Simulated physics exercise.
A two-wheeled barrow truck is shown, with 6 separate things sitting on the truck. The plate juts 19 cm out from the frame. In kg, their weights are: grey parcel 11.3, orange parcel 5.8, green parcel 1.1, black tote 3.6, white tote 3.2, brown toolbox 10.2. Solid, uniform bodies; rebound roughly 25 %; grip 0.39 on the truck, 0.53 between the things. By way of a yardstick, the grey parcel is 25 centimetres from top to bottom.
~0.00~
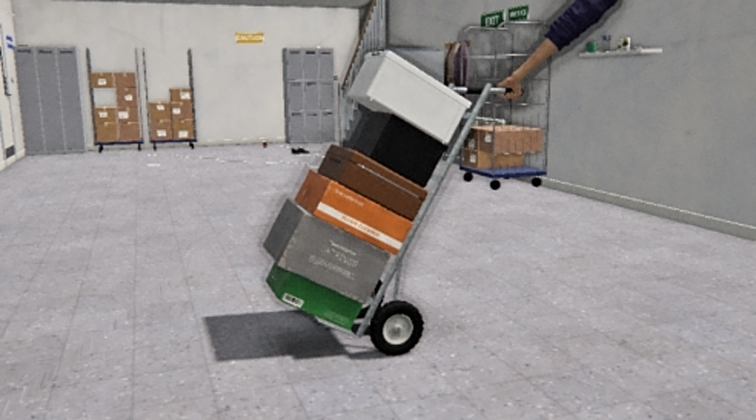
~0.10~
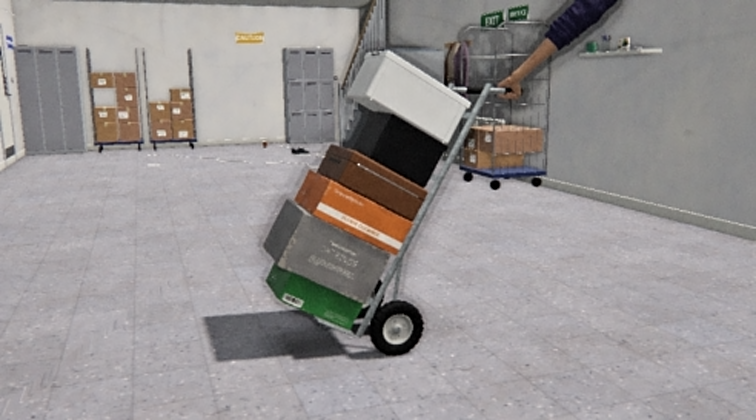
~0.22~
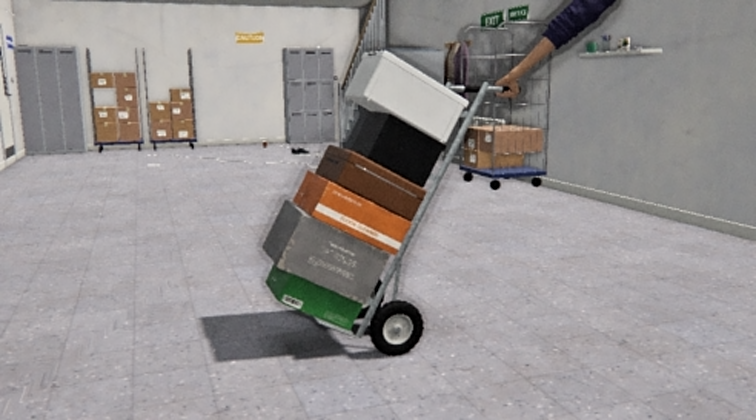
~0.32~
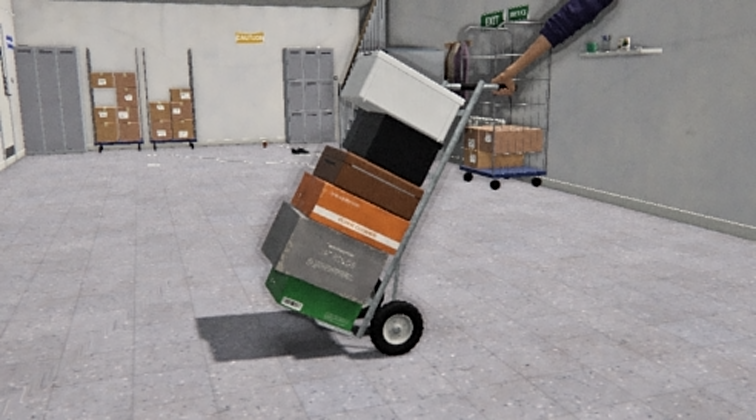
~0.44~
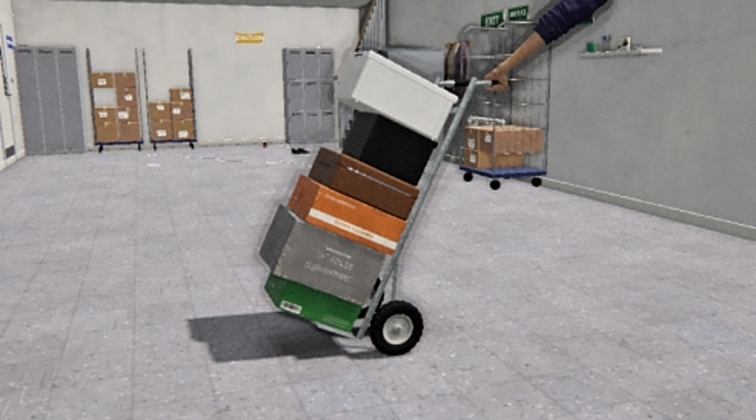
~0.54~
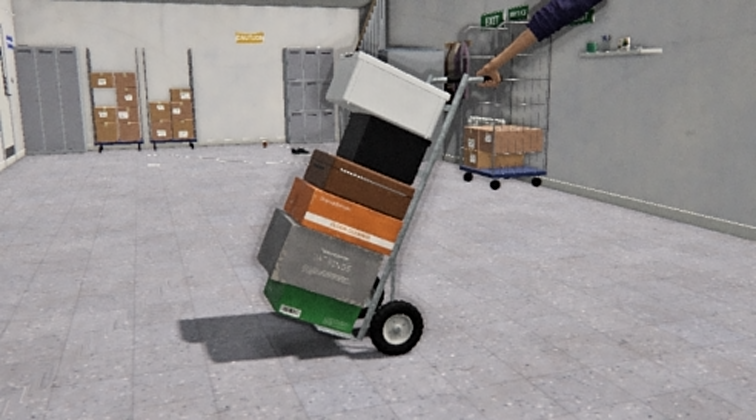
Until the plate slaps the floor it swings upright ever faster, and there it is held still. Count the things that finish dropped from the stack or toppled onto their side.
The count is zero.
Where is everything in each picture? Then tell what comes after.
In the first picture, 30° short of upright; grey parcel (326, 250); orange parcel (352, 211).
In the second picture, 30° short of upright; white tote (407, 99); brown toolbox (371, 182).
In the third picture, 29° short of upright; green parcel (313, 293); black tote (396, 149).
In the fourth picture, 28° short of upright; white tote (401, 98); brown toolbox (367, 182).
In the fifth picture, 26° short of upright; green parcel (312, 296); black tote (387, 149).
In the sixth picture, 24° short of upright; grey parcel (319, 257); orange parcel (341, 216).
After 1.34 s, truck upright; orange parcel 8° off its base near (290, 242); grey parcel 8° off its base near (292, 288); white tote 8° off its base.
After 1.94 s, truck upright; orange parcel moved 2 cm near (299, 243); white tote moved 5 cm; black tote moved 4 cm.
After 3.04 s, truck upright; orange parcel 3° off its base near (298, 243); grey parcel 3° off its base near (297, 289); white tote 3° off its base.
In the end (4.5 s), all 6 under 10 cm from the start. At the end, from the last picture's camera, grey parcel near (297, 289), orange parcel near (297, 244).
